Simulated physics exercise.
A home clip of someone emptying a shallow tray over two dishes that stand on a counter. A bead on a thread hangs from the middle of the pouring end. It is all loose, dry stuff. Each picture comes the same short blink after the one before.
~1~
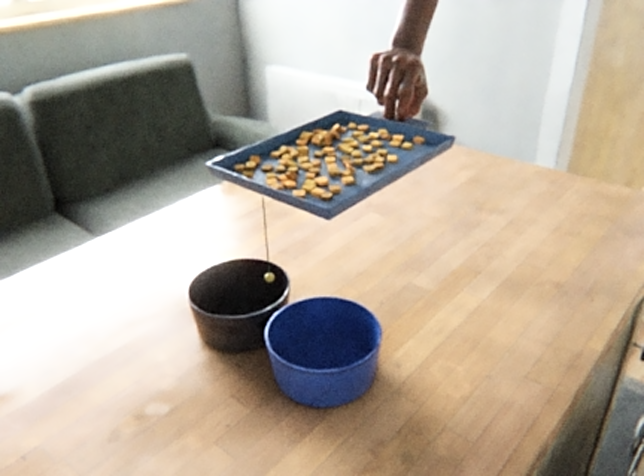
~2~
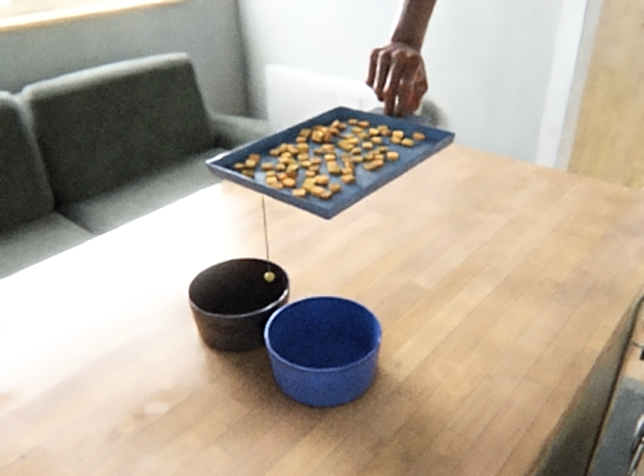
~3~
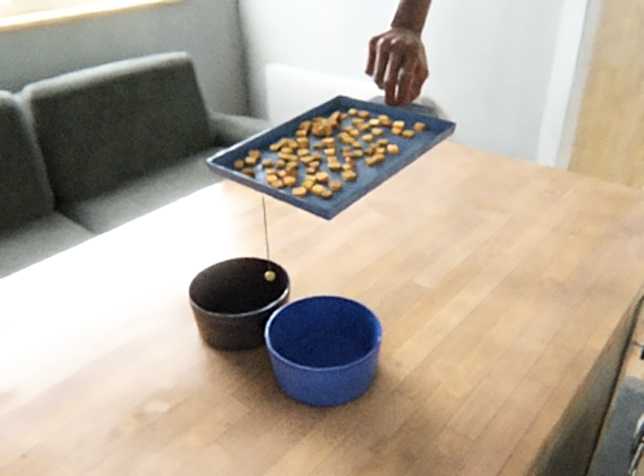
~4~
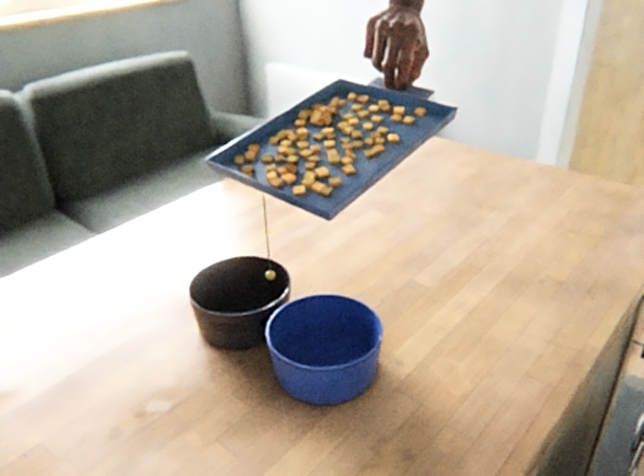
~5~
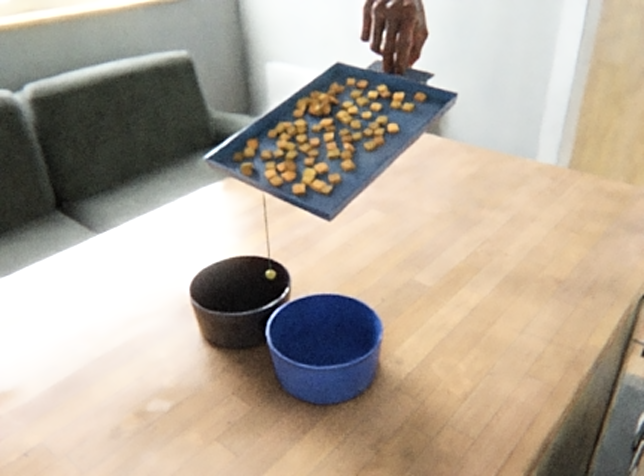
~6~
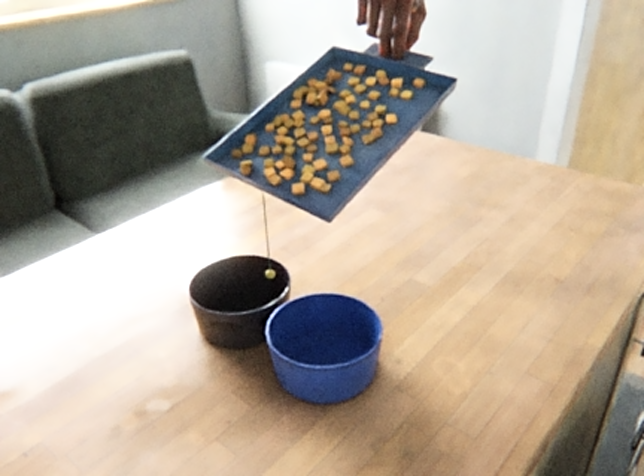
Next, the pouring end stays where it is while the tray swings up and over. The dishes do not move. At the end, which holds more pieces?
It favours the right-hand dish.
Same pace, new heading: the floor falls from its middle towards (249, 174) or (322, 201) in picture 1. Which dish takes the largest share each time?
The first try: Left. The second: The right one.
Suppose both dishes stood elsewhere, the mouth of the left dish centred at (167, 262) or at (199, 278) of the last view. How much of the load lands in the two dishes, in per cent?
Near 60 % and 90 %.
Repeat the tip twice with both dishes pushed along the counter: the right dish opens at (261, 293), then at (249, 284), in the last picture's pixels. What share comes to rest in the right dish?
First some 50, then 40 per cent.
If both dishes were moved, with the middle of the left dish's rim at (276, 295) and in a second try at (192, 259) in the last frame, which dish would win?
First left, then the dish on the right.
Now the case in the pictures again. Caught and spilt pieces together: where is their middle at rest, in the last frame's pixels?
At about (295, 357).
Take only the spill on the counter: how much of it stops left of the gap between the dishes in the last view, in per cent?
Near 80 %.
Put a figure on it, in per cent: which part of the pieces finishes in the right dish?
Roughly 50 in a hundred.
Soon after the last picture, tray tipped steeply; nearly all on the tray; a stray few in the air.
A little later, tray tipped past a quarter turn; about two thirds on the tray; a stray few in the right dish; a stray few outside both; about a quarter in the air.
Later still, tray tipped past a quarter turn; about half in the right dish; about a quarter in the left dish; about a quarter outside both.
At rest, tray tipped past a quarter turn; about half in the right dish; about a quarter in the left dish; about a quarter outside both.
